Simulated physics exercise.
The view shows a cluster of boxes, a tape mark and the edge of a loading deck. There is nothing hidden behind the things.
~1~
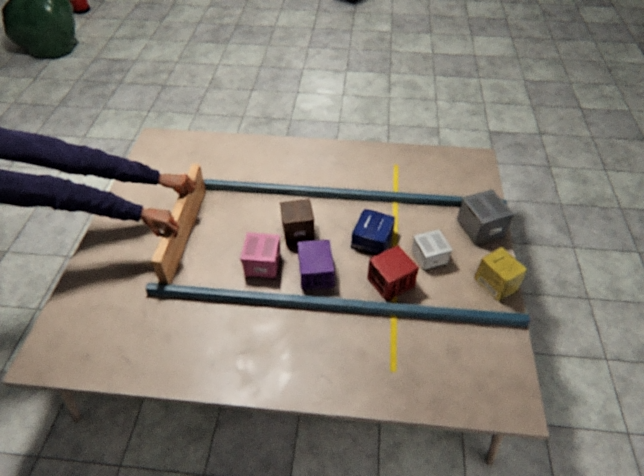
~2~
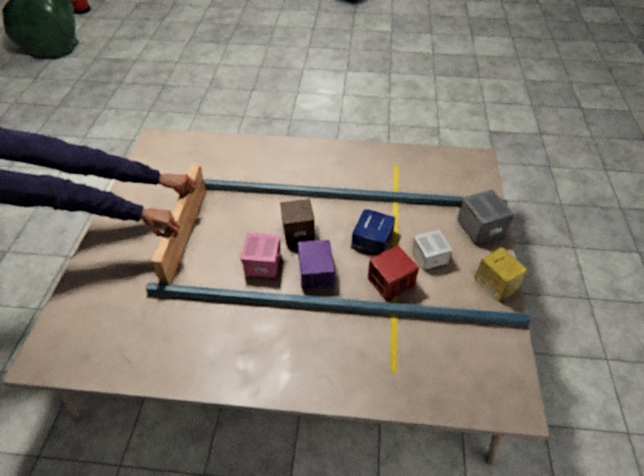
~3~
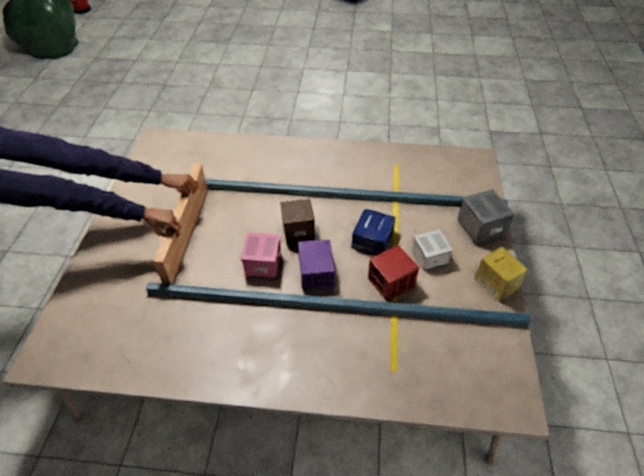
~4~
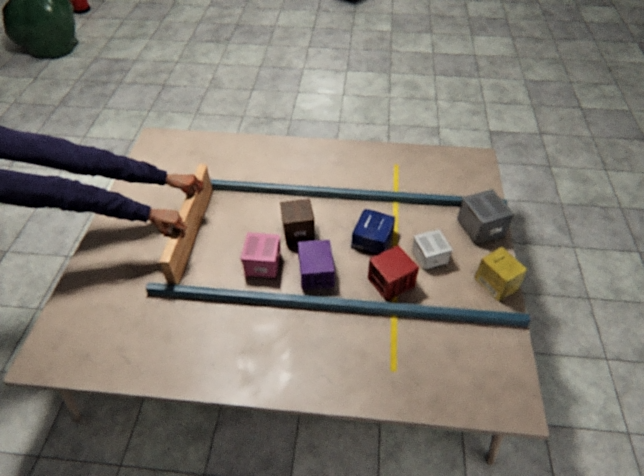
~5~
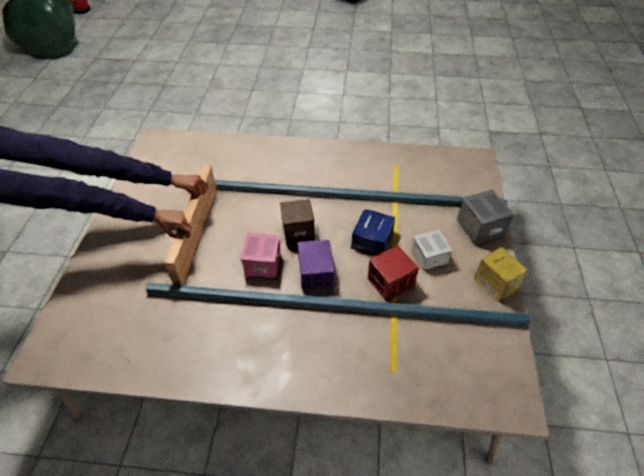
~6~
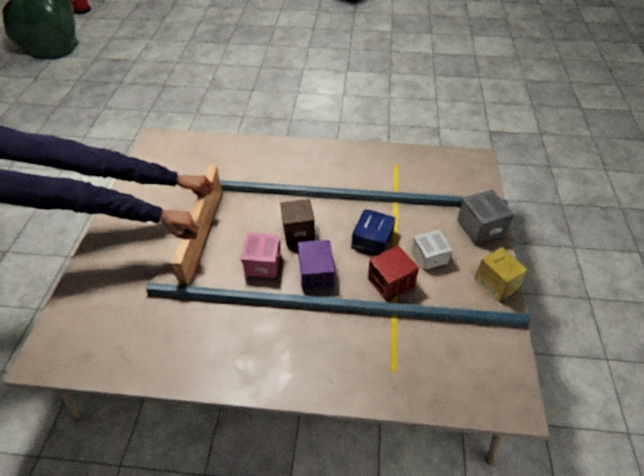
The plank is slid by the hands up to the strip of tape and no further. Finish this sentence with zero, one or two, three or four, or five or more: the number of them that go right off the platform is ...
The number of them that go right off the platform is zero.
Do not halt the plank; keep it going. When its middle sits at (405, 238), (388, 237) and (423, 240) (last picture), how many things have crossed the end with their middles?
Counts per position: 0 / 0 / 1.
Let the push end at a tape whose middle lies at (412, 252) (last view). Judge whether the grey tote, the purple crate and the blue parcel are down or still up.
Lab note: Grey tote is safe; purple crate is safe; blue parcel is safe.
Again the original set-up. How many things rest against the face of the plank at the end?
The answer is 2.
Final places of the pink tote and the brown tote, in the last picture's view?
The pink tote at (413, 268), the brown tote at (412, 233).
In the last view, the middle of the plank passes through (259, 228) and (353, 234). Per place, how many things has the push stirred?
First 1, after that 6.
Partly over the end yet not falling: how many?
That comes to 1 of them.
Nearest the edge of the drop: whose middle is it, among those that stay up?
The yellow box finishes nearest.
A little later, none off yet; yellow box at rest near (500, 274); grey tote at rest near (484, 218); white tote at rest near (431, 250).
Next, none off yet; yellow box at rest near (500, 274); grey tote at rest near (484, 218); white tote shifted a little near (443, 250).
When it is over, the number that fall off is zero.
